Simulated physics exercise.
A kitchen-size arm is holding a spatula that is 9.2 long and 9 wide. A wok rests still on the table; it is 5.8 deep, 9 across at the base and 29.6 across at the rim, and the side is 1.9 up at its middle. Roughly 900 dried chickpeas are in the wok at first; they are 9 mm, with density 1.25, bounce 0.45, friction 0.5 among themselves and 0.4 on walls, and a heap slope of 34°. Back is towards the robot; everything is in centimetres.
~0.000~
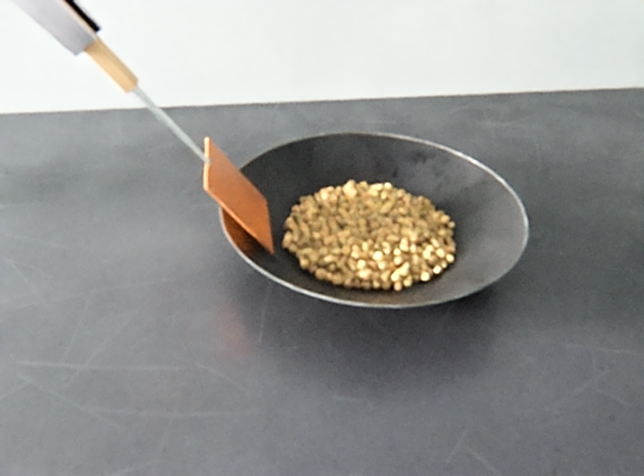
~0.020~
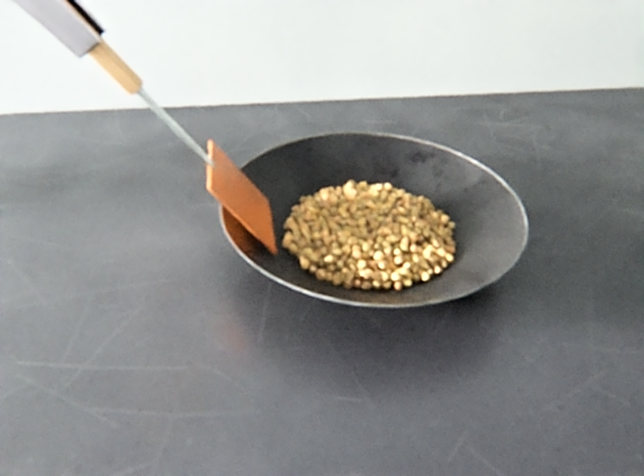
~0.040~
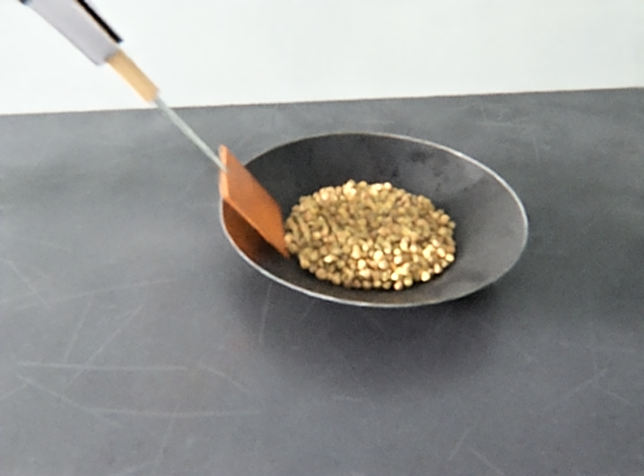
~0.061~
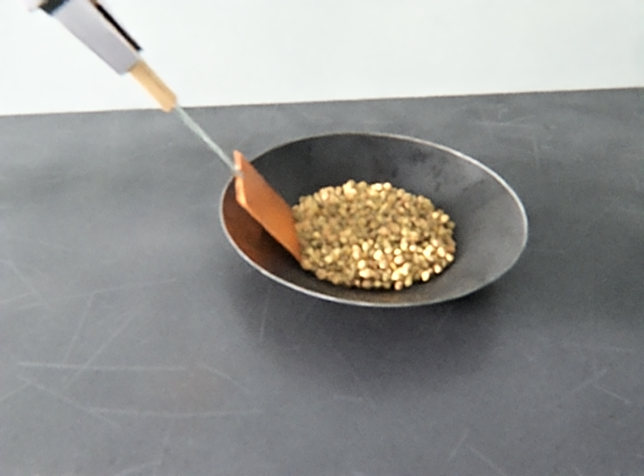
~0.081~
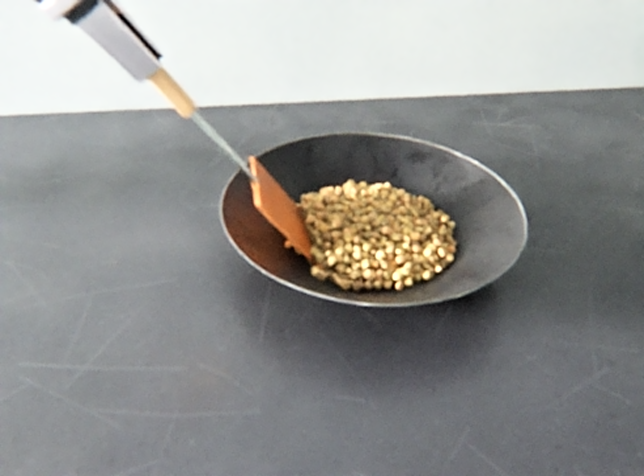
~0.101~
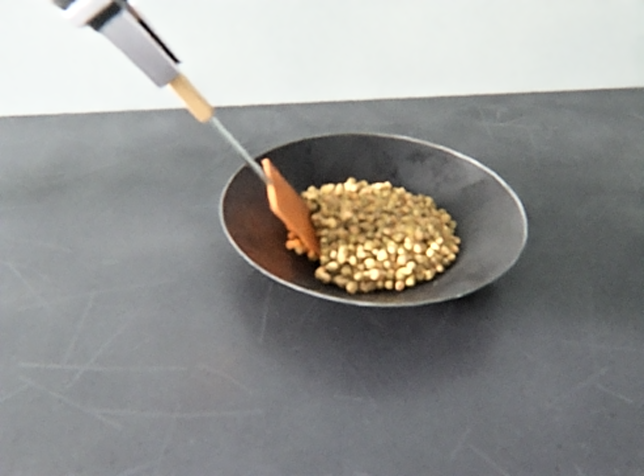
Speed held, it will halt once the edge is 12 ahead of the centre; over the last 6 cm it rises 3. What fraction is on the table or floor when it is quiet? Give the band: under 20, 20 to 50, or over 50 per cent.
20 to 50 per cent.
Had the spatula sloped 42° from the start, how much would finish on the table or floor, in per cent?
It would then be close to 35 %.
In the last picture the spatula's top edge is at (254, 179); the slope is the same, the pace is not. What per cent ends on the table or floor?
About 30 percent.
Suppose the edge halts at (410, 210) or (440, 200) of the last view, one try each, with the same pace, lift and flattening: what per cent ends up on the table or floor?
First try roughly 0 percent, second roughly 10 percent.
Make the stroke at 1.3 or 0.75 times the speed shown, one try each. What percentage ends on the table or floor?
I'd expect close to 45 and then close to 30 percent.
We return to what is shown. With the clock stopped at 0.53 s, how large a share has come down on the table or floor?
It is near 35 percent.
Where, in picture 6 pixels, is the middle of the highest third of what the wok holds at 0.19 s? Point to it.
Roughly at (418, 218).
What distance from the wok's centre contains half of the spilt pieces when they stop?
Roughly 28 cm.
After 0.19 s, sloping 55°, highest piece 8 above the table; 900 in the wok.
After 0.28 s, sloping 55°, highest piece 8 above the table; 899 in the wok, 1 on the blade or in flight.
After 0.53 s, sloping 55°, highest piece 7 above the table; 545 in the wok, 307 on the table or floor, 48 on the blade or in flight.
After 1.58 s, sloping 55°, highest piece 6 above the table; 545 in the wok, 355 on the table or floor.
At rest, 545 in the wok, 355 on the table or floor. That is 39 % on the table or floor.
